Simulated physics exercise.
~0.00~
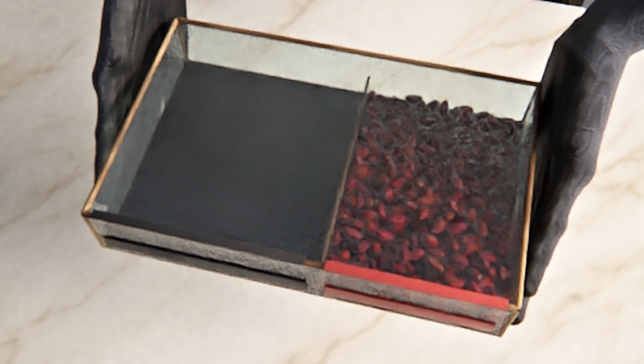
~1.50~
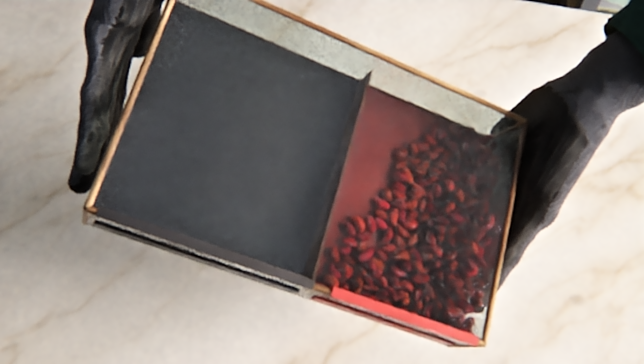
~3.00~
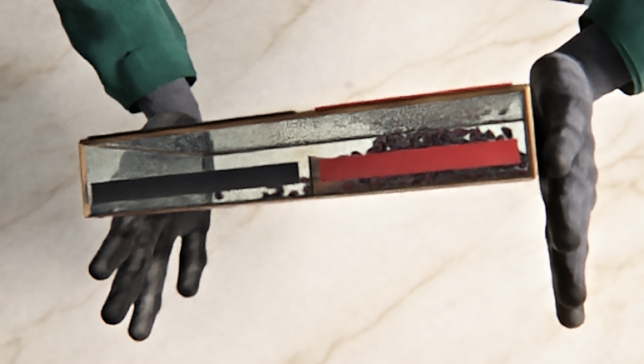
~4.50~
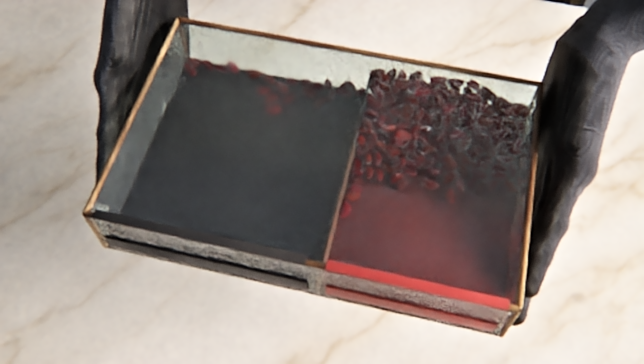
Gloved hands tilt a glass box steeply and level it, leaving most beans over red.
